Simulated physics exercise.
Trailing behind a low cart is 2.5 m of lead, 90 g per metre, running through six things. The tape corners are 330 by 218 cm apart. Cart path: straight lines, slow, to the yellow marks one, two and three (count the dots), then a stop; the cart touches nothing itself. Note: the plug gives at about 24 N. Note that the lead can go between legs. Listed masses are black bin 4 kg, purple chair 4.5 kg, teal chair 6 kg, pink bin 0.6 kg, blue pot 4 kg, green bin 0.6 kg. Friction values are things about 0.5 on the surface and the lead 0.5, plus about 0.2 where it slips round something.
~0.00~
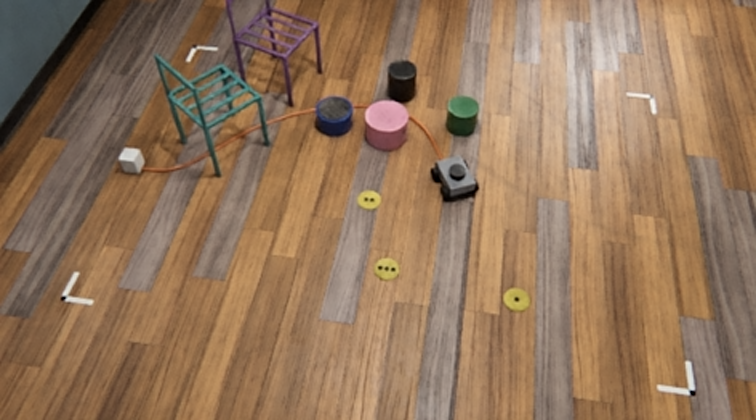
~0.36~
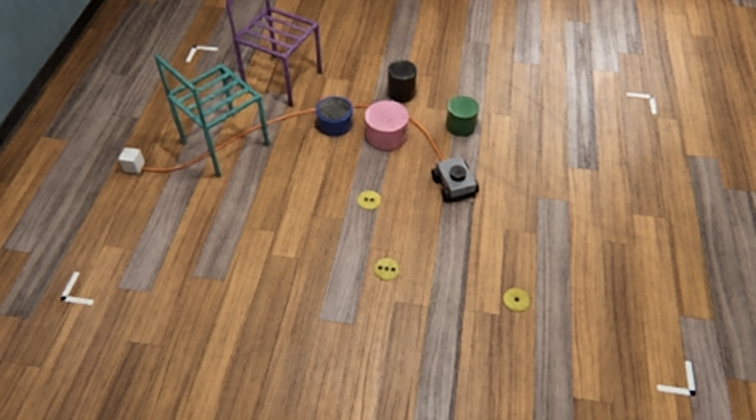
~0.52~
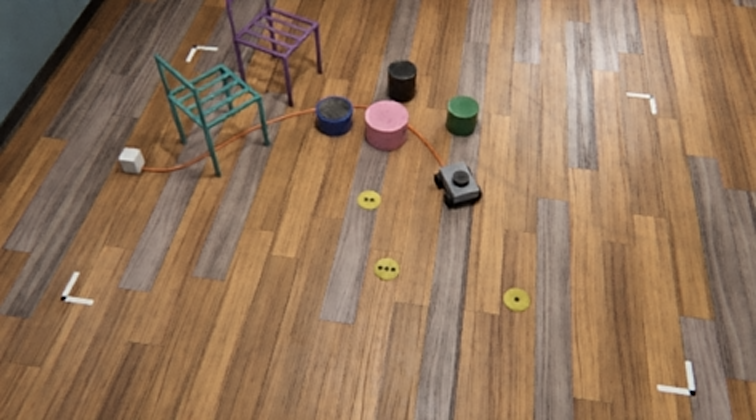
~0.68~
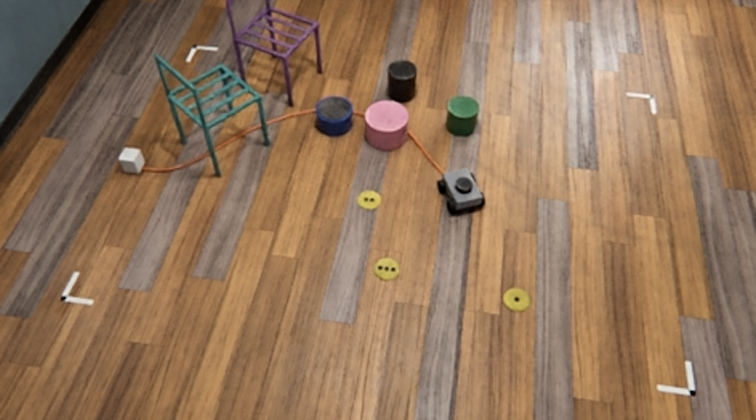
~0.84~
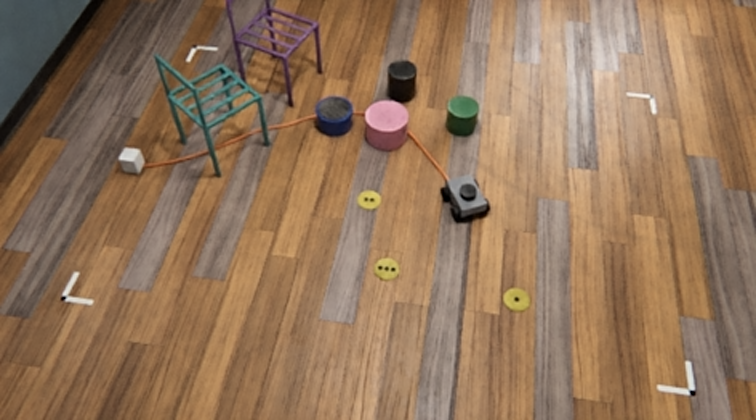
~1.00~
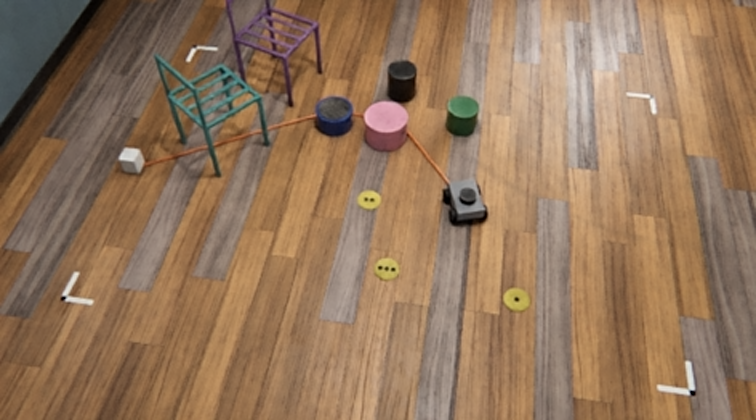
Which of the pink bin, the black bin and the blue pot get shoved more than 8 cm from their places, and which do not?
Outcome: The pink bin is shoved, the black bin is not shoved, the blue pot is shoved.
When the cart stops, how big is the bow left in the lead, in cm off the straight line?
Roughly 50 centimetres.
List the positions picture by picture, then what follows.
In the first frame, shows, pink bin (387, 116); black bin (402, 69); blue pot (334, 108); marks (517, 300) (369, 200) (387, 269); lead runs through (436, 147); cart (451, 177).
In the second frame, shows, lead runs through (436, 148); cart (451, 178).
In the third frame, shows, lead runs through (435, 154); cart (454, 183).
In the fourth frame, shows, lead runs through (433, 162); cart (457, 190).
In the fifth frame, shows, lead runs through (438, 167); cart (461, 196).
In the sixth frame, shows, pink bin (386, 117); black bin (402, 69); blue pot (334, 108); lead runs through (439, 171); cart (462, 200).
After 2.7 s, cart at (508, 282), plug out; pink bin 38 cm off its start, blue pot 24 cm off its start.
After 4.3 s, cart at (447, 251), plug out; pink bin 38 cm off its start, blue pot 24 cm off its start.
After 6.0 s, cart at (369, 199), plug out; pink bin 38 cm off its start at (356, 154), blue pot 24 cm off its start at (330, 135).
After 7.7 s, cart at (387, 267), plug out; pink bin 38 cm off its start, blue pot 24 cm off its start.
After 8.1 s, cart at (387, 267), plug out; pink bin 38 cm off its start at (356, 154), blue pot 24 cm off its start at (330, 135), black bin 0 cm off its start at (402, 69).
